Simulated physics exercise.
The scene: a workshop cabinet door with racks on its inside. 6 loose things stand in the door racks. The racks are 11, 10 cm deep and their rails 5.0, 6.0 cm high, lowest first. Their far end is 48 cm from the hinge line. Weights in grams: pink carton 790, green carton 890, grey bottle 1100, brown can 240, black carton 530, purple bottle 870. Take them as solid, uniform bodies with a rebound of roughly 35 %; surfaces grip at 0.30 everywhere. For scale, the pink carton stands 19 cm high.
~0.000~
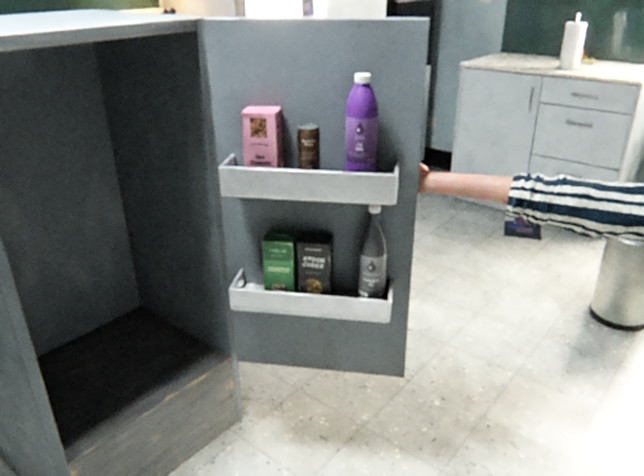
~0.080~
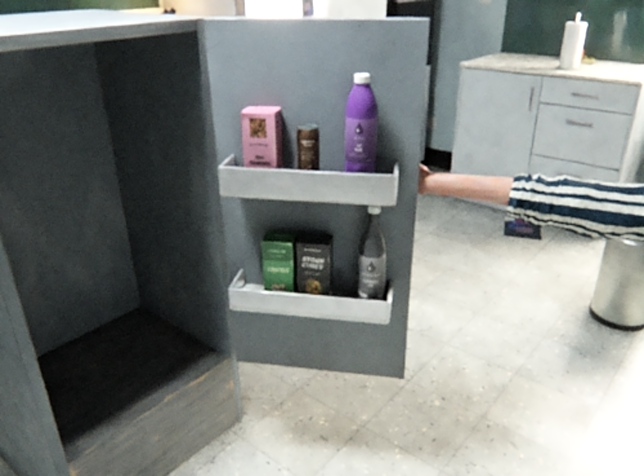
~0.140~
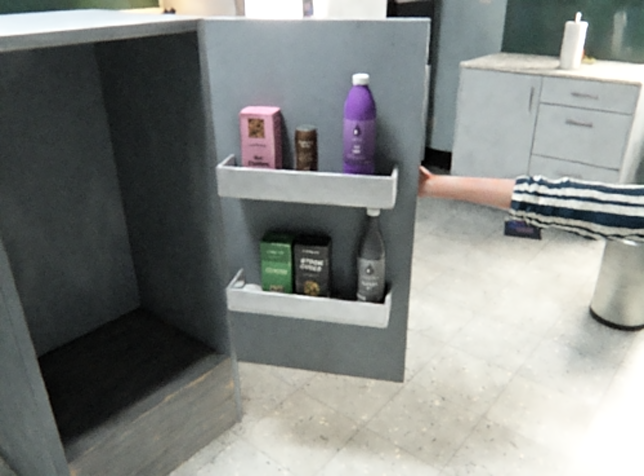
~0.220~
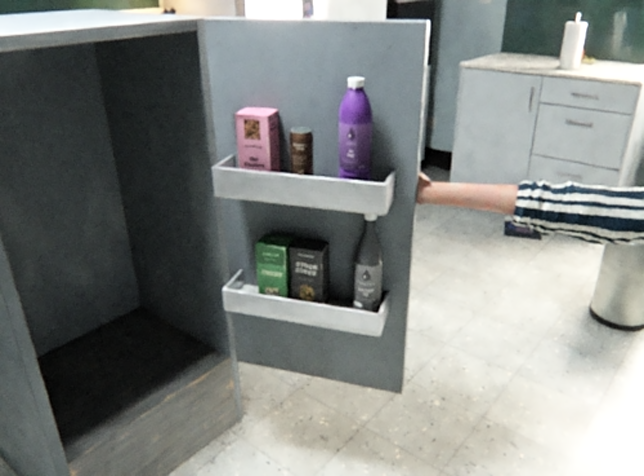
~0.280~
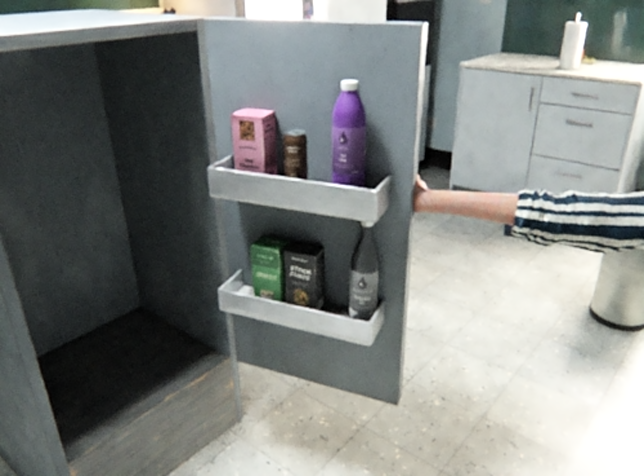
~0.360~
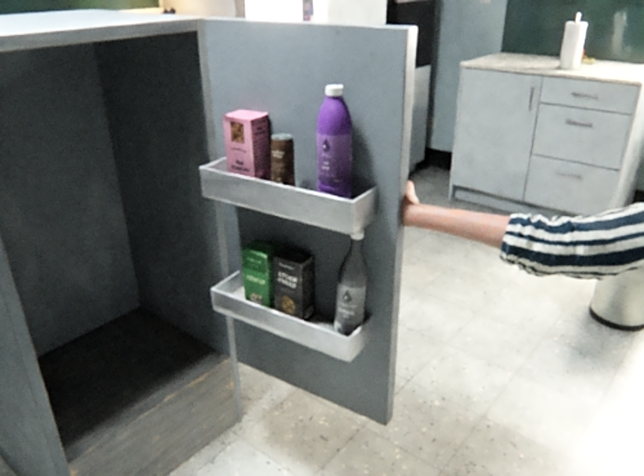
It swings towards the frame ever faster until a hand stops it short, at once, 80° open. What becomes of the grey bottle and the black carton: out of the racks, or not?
The grey bottle falls out and the black carton stays in.
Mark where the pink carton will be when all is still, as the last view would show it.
Near (223, 157).
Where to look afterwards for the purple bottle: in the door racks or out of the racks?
The purple bottle ends out of the racks.
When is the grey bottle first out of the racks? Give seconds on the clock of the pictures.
Near 0.6 s.
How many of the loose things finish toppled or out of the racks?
In all, 2.
Around 0.56 s, door at 80°; grey bottle now out of the racks; black carton at 11° to upright near (254, 300); purple bottle at 23° to upright.
Around 1.06 s, door at 80°; black carton at 15° to upright near (253, 300); purple bottle at 32° to upright; green carton shifted 2 cm.
Around 2.16 s, door at 80°; purple bottle now out of the racks; black carton shifted 2 cm near (261, 298); pink carton shifted 2 cm.
Finally (2.6 s), out of the racks, grey bottle and purple bottle; the other 4 still in place (within 5 cm). In the last view, black carton near (261, 298).
